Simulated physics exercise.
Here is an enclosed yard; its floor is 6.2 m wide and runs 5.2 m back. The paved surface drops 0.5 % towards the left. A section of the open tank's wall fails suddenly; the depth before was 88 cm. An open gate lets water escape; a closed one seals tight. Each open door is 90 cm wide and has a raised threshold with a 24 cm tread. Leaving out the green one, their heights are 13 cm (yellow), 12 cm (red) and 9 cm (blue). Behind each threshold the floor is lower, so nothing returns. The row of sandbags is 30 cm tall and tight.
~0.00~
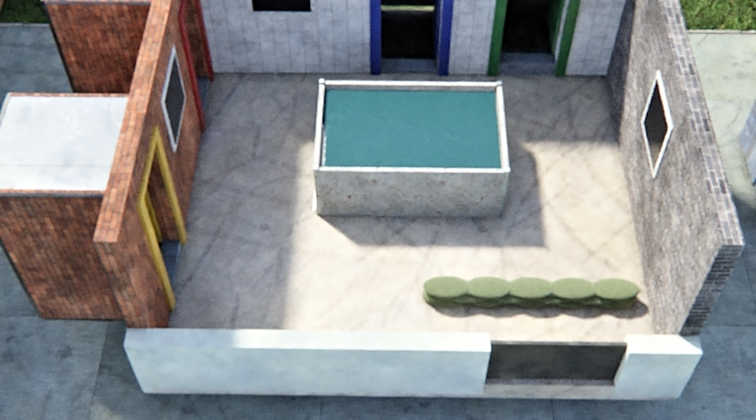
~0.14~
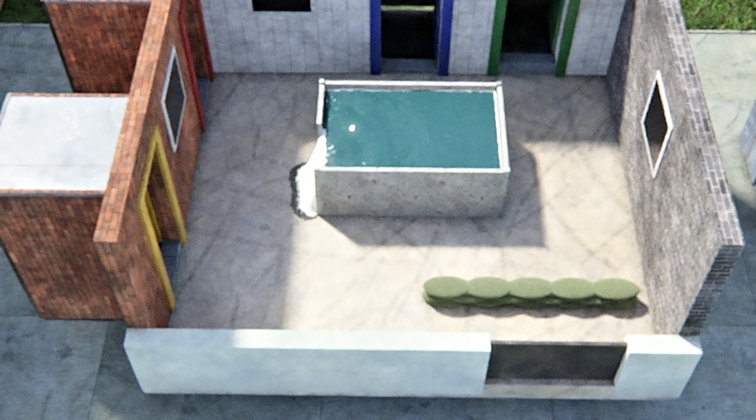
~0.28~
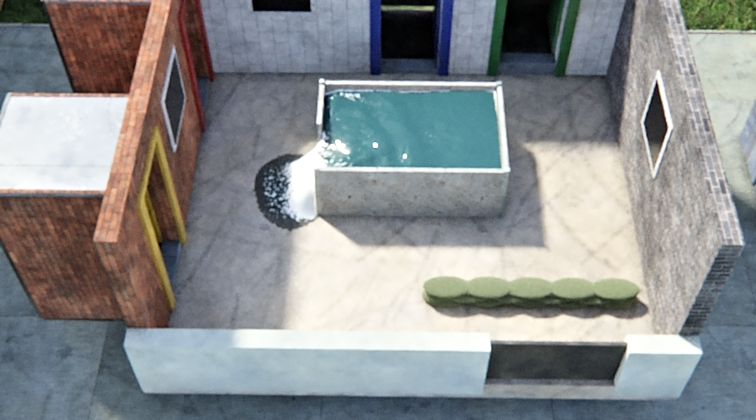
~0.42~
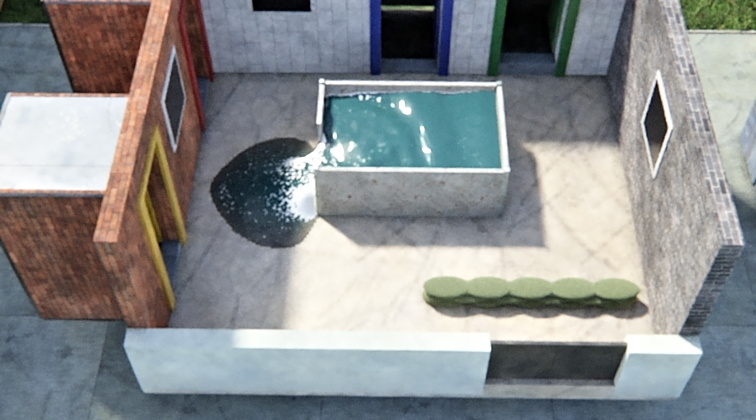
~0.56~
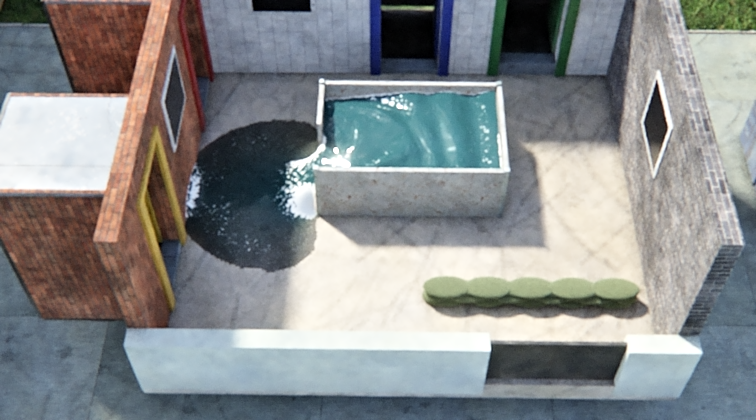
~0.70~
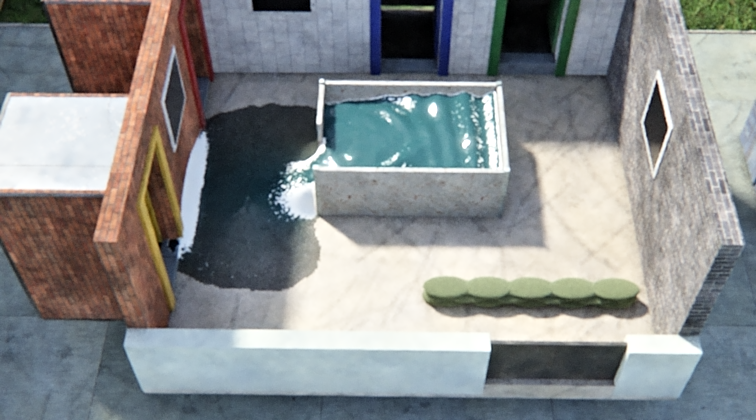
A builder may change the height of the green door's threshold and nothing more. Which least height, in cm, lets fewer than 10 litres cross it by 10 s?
About 10 cm.
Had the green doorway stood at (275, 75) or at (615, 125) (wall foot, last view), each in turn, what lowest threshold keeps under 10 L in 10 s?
About 22 and 12.5 cm.
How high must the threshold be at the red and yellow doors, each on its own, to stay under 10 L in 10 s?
Roughly 23 cm at red and 27 cm at yellow.
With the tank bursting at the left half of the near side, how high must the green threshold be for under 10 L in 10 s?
Some 11.0 cm.
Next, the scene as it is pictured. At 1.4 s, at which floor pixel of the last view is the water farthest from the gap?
At about (162, 363).
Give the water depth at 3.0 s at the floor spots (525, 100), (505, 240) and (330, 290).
In that order: 0, 0 and 3 cm.
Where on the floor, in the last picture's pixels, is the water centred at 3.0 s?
Near (329, 195).
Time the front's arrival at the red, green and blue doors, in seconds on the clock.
Arrival: Red 0.8 s, green 3.4 s, blue 2.6 s.
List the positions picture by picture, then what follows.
In the first picture, still water, 88 cm deep, in the open tank at (411, 129); the green door at (534, 26) is dry.
In the second picture, the front is at (295, 176), 0.4 m from the gap at (322, 173); 0.3 m2 of floor is wet, 88 cm left at the back.
In the third picture, the front is at (260, 185), 0.9 m from the gap at (322, 176); 0.8 m2 of floor is wet, 88 cm left at the back.
In the fourth picture, water pours out at (322, 178) and has run 1.5 m, to (217, 195); about 8 cm deep outside, 88 cm at the back.
In the fifth picture, the front is at (186, 225), 1.9 m from the gap at (322, 178); 3.8 m2 of floor is wet, 85 cm left at the back.
In the sixth picture, the front is at (180, 264), 2.1 m from the gap at (322, 177); 4.9 m2 of floor is wet, 76 cm left at the back; the green door at (534, 26), 3.9 m from the gap, is still 3.4 m from the nearest water.
After 1.4 s water covers 25 % of the floor, deepest (48 cm) near (204, 195); it has not reached the green door.
After 3.0 s water covers 55 % of the floor, deepest (38 cm) near (162, 363); it has not reached the green door.
After 10.0 s water covers 95 % of the floor, deepest (18 cm) near (394, 366); 12 cm at the green door, 0 litres in over its 23 cm threshold.
At the green door as built, the water arrived by 3.4 s and peaked near 15 cm at 9.2 s.
Run again over the same 10 s with other heights there, 15 litres in over 9 cm, 2 litres over 12.5 cm. The limit of 10 litres is kept from about 10 cm up.
